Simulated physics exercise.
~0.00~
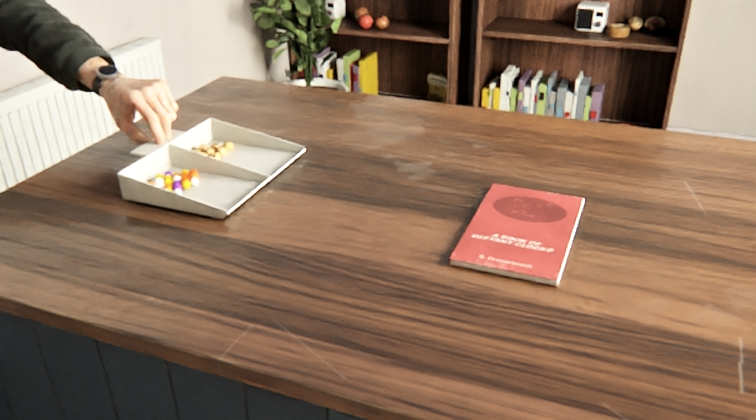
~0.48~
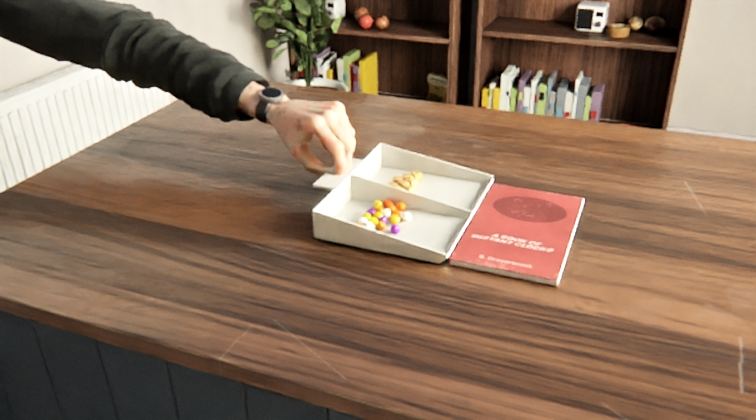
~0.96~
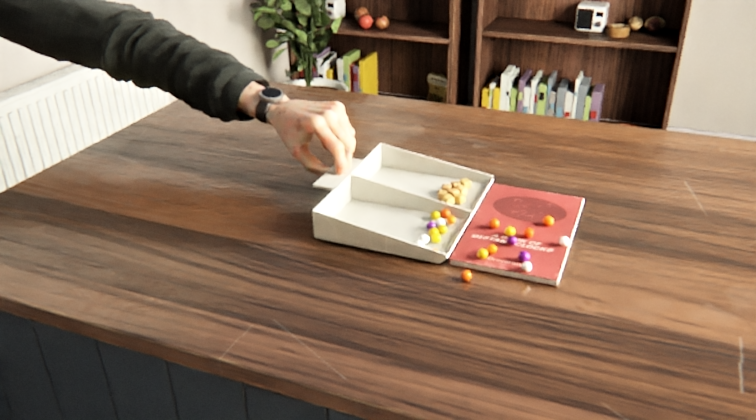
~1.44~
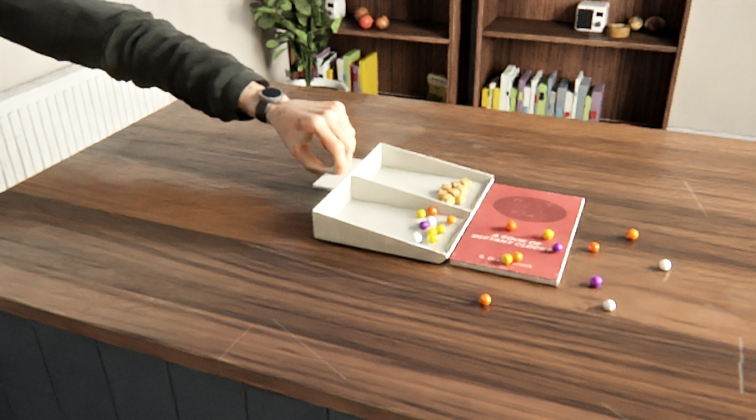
A hand in a dark green sleeve, with a watch at the wrist, slides a white two-part tray across a brown wooden counter, seen from slightly above by a still camera. The front part holds orange, yellow, purple and white balls, the back part small tan pieces, and a thin red book lies to the right before shelves and a plant. The tray moves right until it stops against the book. Both batches shift towards the low right edge, and many coloured balls spill over the book. Some roll onto the counter beyond, about half staying inside, while the tan pieces all remain in their part.
